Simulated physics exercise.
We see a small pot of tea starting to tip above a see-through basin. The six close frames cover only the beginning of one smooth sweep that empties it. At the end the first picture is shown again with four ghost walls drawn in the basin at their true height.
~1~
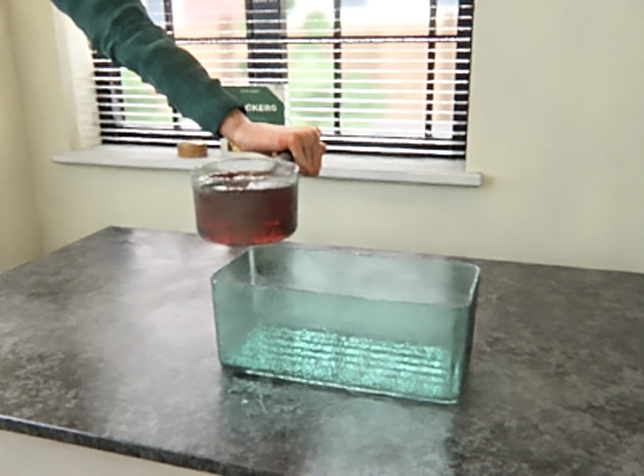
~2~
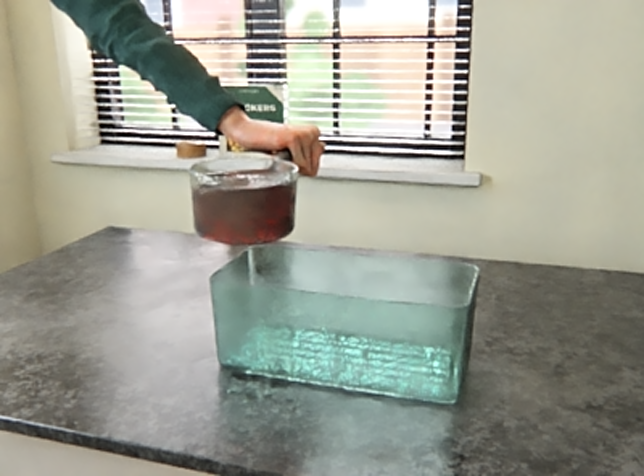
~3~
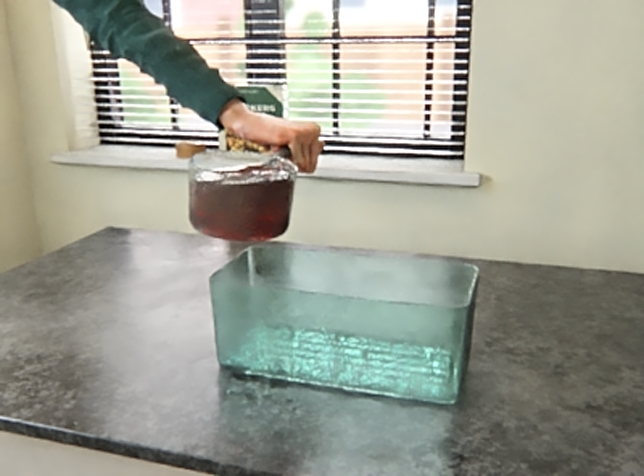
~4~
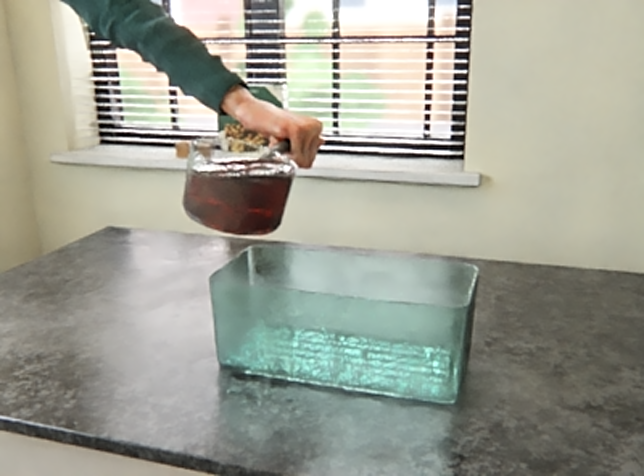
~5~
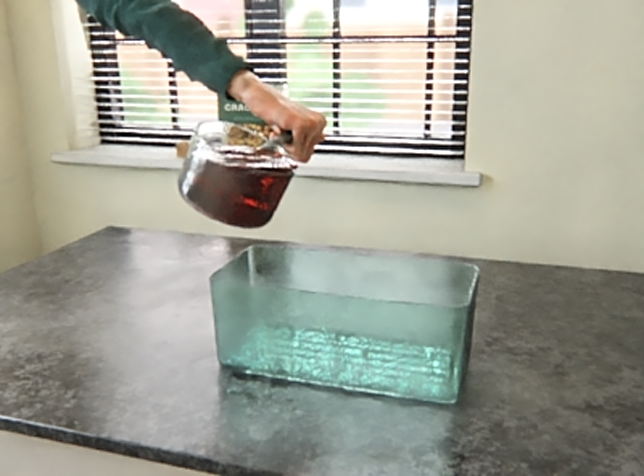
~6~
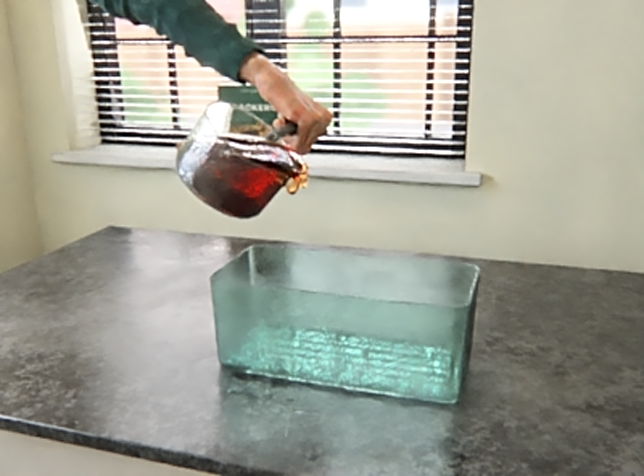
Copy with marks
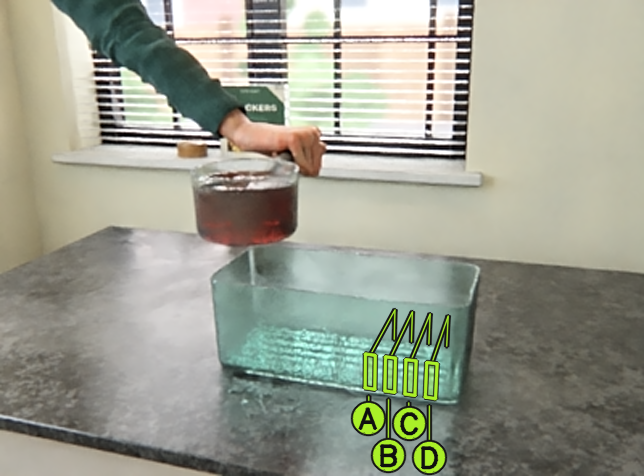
On a dark stone counter by a window with blinds, a see-through basin sits below a clear pot of reddish-brown tea held upright by a hand in a green sleeve. The hand gradually tilts the pot rightward, and the tea slants toward the lip and begins to spill over its right side.
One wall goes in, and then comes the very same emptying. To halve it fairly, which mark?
Choose A.
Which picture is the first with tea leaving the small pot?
In picture 5.
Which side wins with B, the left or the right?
More ends on the left.
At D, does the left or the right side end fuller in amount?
The left one.
On the marked copy, A at (368, 396); B at (388, 399); C at (408, 402); D at (429, 405).
Choosing A, about 50 % ends left of the wall and 47 % right of it; 3 % is lost outside.
Choosing B, about 77 % ends left of the wall and 20 % right of it; 4 % is lost outside.
Choosing C, about 89 % ends left of the wall and 5 % right of it; 5 % is lost outside.
Choosing D, about 89 % ends left of the wall and 8 % right of it.
